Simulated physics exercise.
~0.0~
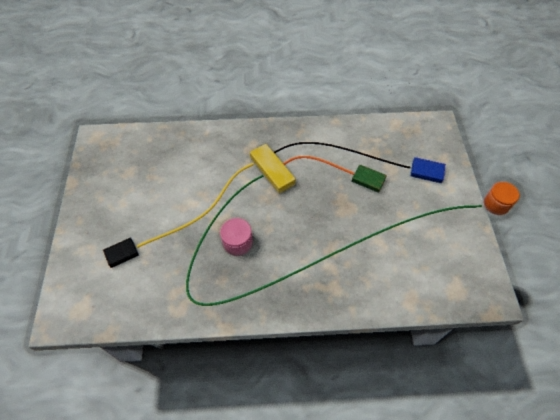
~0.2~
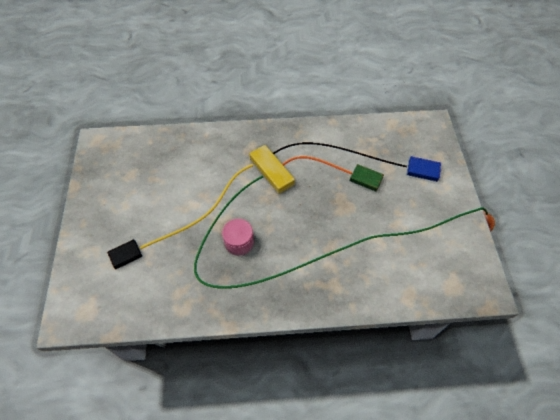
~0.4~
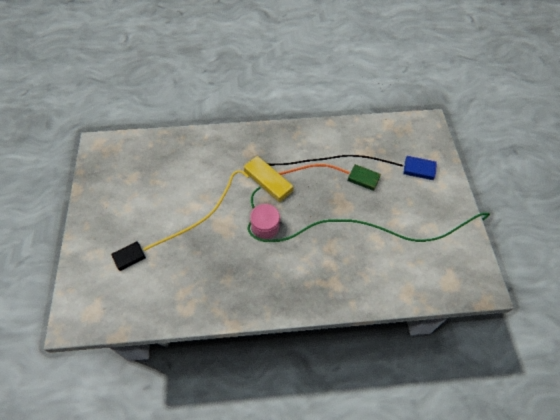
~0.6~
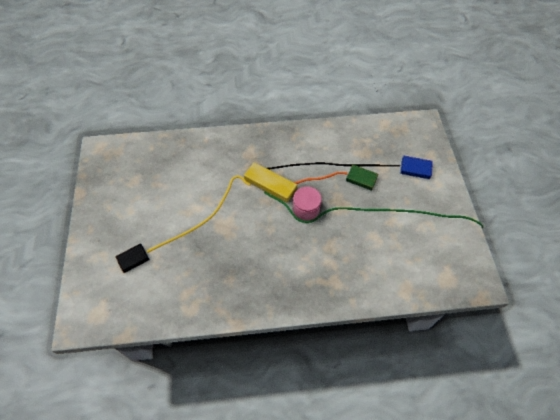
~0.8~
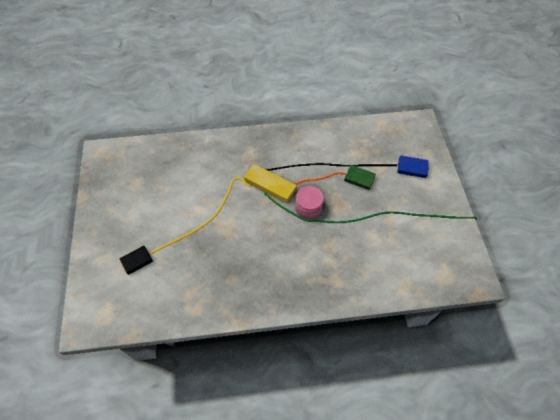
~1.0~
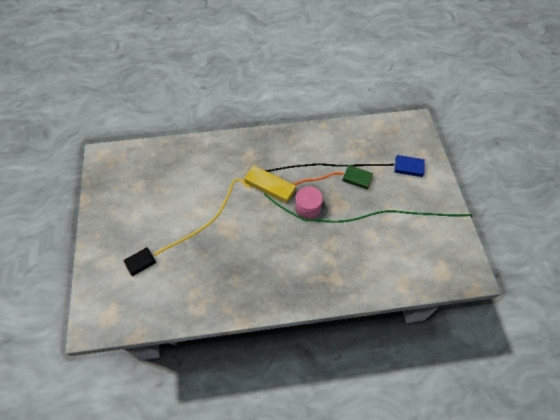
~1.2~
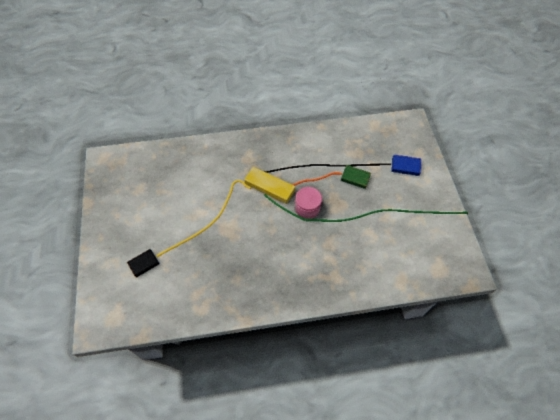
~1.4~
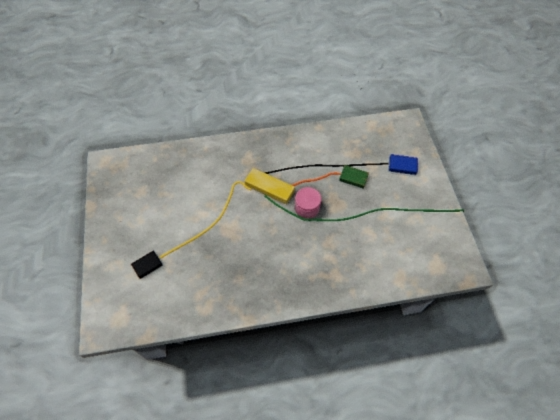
An orange cylindrical speaker drops off the right side of a mottled stone-coloured table, seen from above at an angle that drifts slightly sideways. A yellow power strip near the middle has cables running to a black phone at left, a green drive and a blue charger at right, and the speaker. As the speaker falls out of sight, its green cable pulls tighter, sweeping a pink tub right and upward. The strip shifts slightly, and the tub comes to rest beside it. The cable remains stretched over the right edge, while the phone, drive and charger stay put.
